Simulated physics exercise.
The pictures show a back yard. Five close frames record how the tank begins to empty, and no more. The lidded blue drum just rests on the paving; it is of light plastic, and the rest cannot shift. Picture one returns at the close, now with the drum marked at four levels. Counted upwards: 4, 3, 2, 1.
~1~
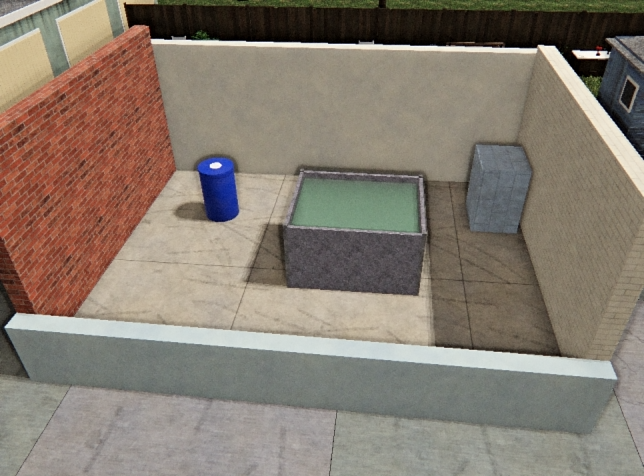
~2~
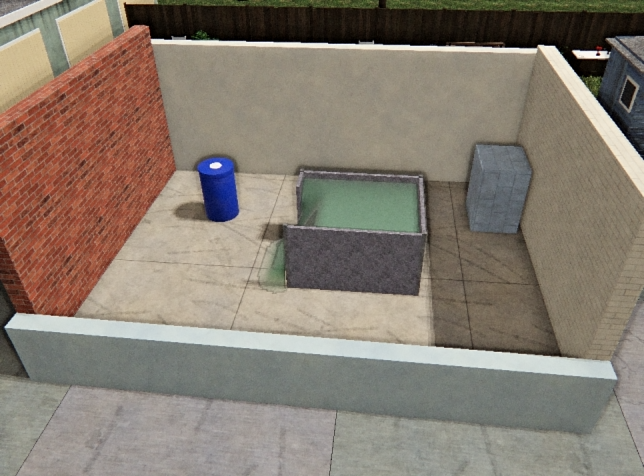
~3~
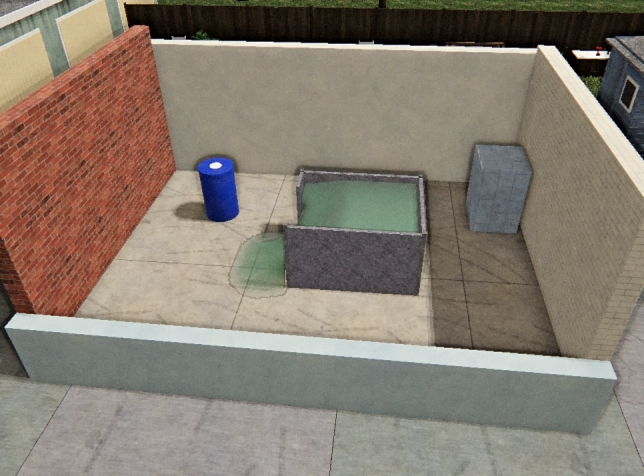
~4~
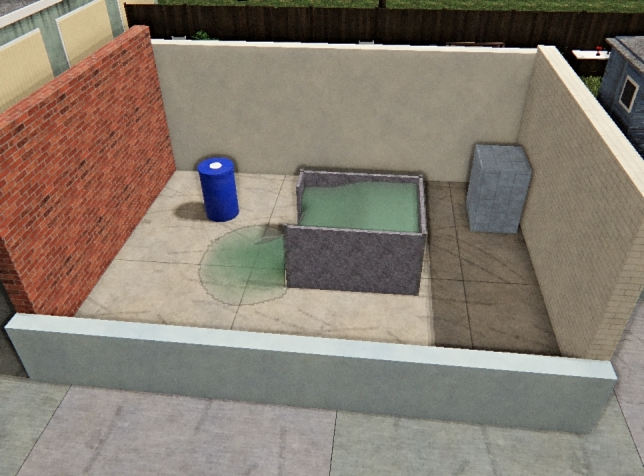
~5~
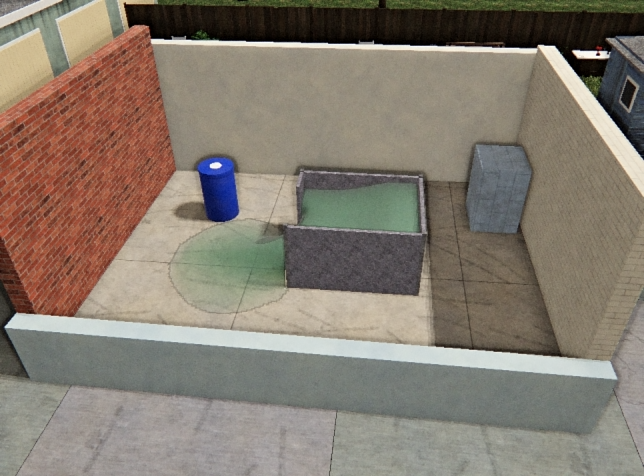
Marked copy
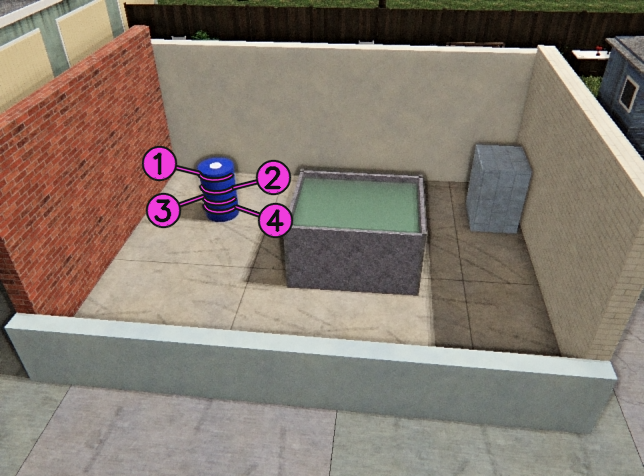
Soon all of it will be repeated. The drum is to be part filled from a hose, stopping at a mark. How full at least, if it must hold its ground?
That is level 4.
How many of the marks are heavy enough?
All of them.
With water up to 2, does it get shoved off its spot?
No, not at all.
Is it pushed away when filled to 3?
No, not at all.
In magenta, 1 at (212, 180); 2 at (214, 192); 3 at (215, 203); 4 at (217, 212); from the bottom up 4, 3, 2, 1.
Choosing 1, it does not move.
Choosing 2, it does not move.
Choosing 3, it does not move.
Choosing 4, it does not move.
